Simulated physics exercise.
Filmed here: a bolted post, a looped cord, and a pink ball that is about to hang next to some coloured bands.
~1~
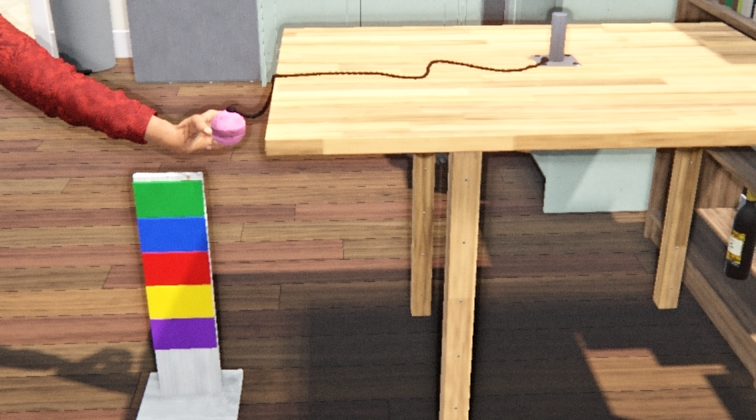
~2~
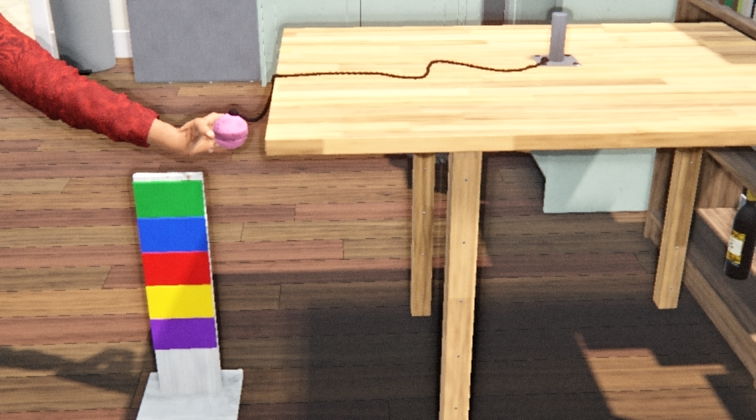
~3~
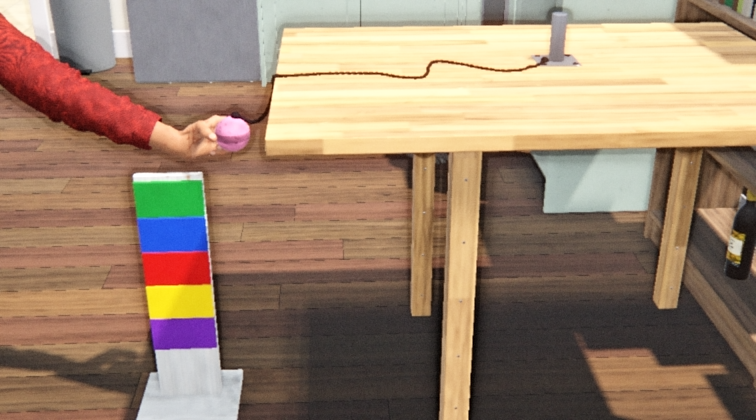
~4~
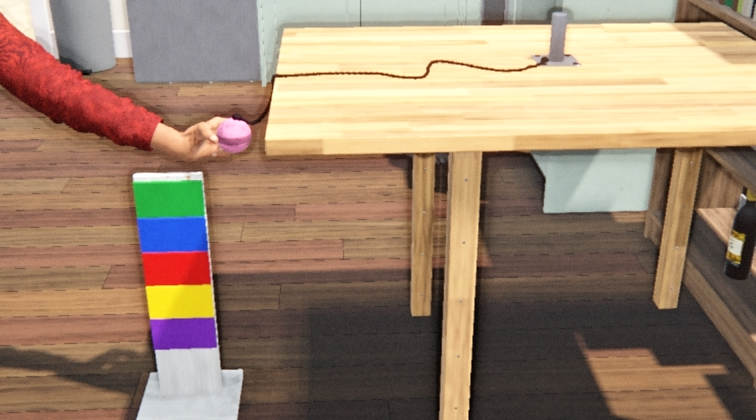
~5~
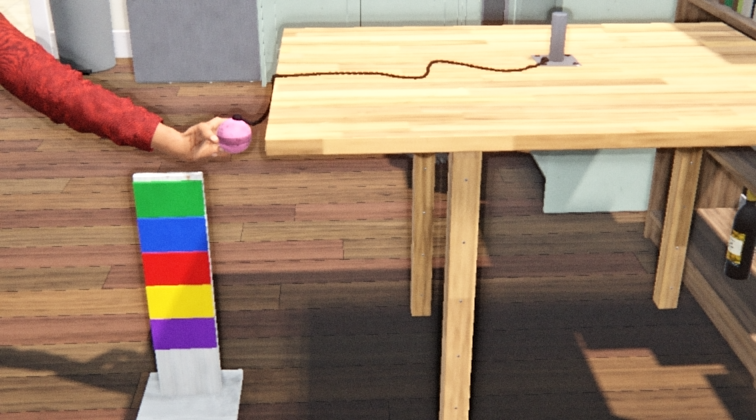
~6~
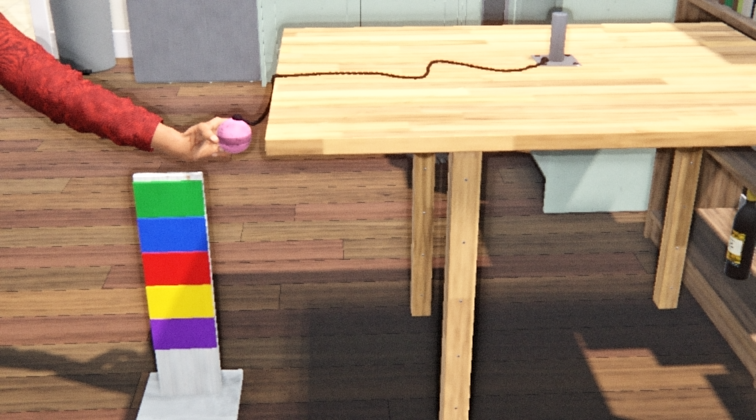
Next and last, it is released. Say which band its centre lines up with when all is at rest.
It lines up with blue.
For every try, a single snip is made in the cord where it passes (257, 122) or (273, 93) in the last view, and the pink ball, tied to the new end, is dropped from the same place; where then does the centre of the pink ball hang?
You'd find it around (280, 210) the first time and around (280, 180) the second.
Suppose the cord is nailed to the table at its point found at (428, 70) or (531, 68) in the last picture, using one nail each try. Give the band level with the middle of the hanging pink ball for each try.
Try one: Green. Try two: Blue.
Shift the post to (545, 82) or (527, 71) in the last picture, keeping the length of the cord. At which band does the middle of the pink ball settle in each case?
First try: Red; second try: Red.
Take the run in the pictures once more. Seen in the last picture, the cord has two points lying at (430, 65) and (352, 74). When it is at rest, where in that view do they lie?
First: (395, 69). Second: (278, 78).
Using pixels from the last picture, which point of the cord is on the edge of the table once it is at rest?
It is around (345, 74).
Soon after, ball near (264, 218); level with blue.
After that, ball near (296, 226); level with blue.
In the end, ball near (281, 231); level with blue. The blue one.
